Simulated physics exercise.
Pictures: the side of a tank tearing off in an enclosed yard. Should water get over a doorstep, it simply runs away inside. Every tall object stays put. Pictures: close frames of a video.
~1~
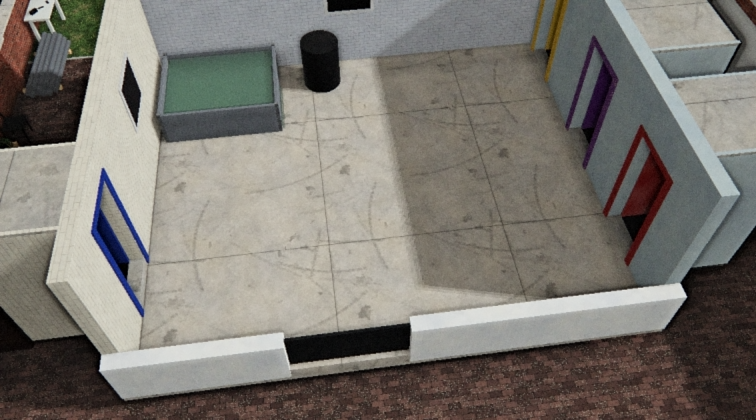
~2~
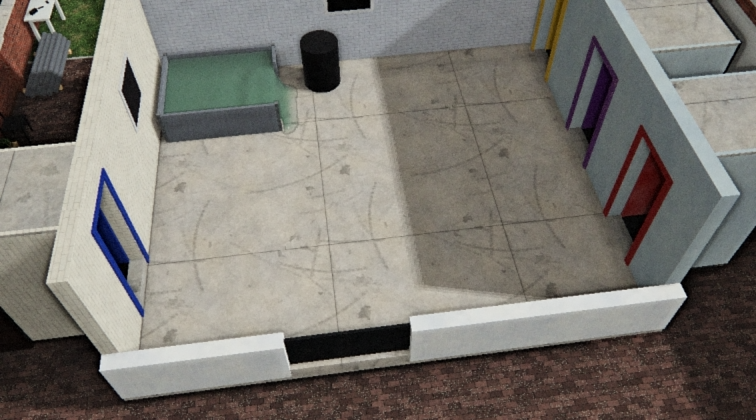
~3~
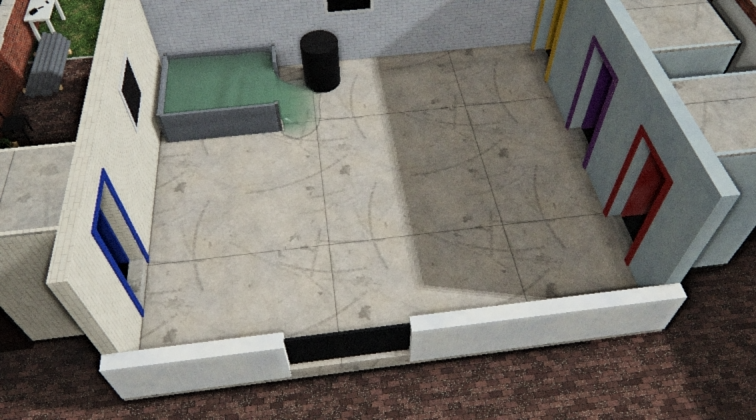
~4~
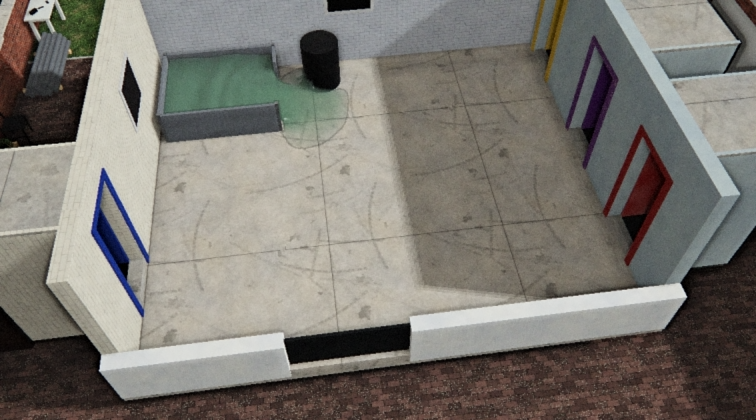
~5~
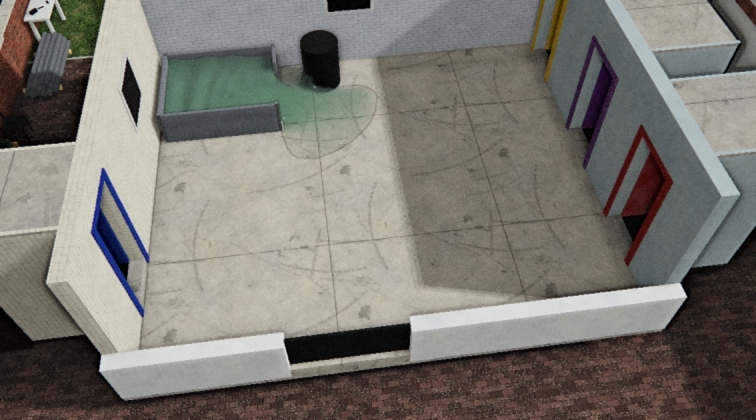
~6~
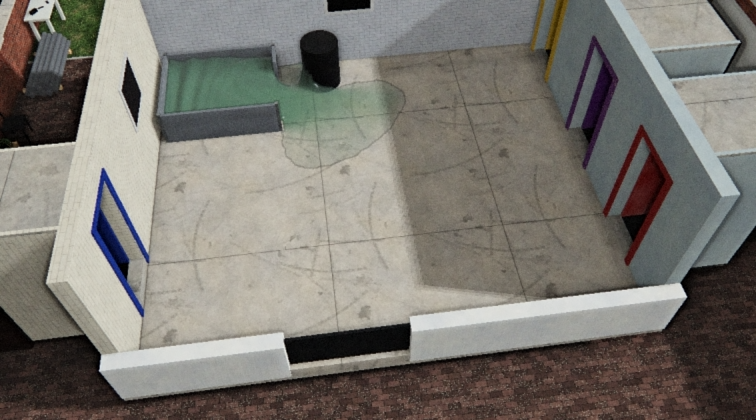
In a walled yard, green water pours from a tank's open right side and spreads rightward past a black barrel.
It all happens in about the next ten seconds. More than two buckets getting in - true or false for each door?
Blue door: False; purple door: True; yellow door: True; red door: True.
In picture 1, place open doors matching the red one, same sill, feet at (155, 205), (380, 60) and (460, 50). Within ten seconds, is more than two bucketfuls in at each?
In order: Falls short, falls short, exceeds it.
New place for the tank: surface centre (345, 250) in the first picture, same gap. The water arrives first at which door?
Door marked red.
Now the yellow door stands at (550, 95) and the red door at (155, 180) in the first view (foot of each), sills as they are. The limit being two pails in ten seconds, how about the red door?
Red: Falls short.
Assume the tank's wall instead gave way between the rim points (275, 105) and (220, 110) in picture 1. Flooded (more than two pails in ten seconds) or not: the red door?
Result - red door: Beyond the limit.
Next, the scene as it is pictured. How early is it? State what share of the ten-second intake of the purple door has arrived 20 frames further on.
Near 50 %, I'd say.
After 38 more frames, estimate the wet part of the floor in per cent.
Around 65 percent.
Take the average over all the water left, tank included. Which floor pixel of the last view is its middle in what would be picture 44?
That comes out near (413, 145).
A moment on, water covers 25 % of the floor; the blue door not reached, the purple door not reached, the yellow door not reached, the red door not reached.
Next, water covers 45 % of the floor; the blue door not reached, the purple door not reached, the yellow door wet at the sill, nothing in, the red door not reached.
Then, water covers 60 % of the floor; the blue door not reached, the purple door over two buckets in, the yellow door over two buckets in, the red door under two buckets in.
Later, water covers 65 % of the floor; the blue door not reached, the purple door far over two buckets in, the yellow door far over two buckets in, the red door over two buckets in.
In the end, water covers 80 % of the floor; the blue door not reached, the purple door far over two buckets in, the yellow door far over two buckets in, the red door far over two buckets in.
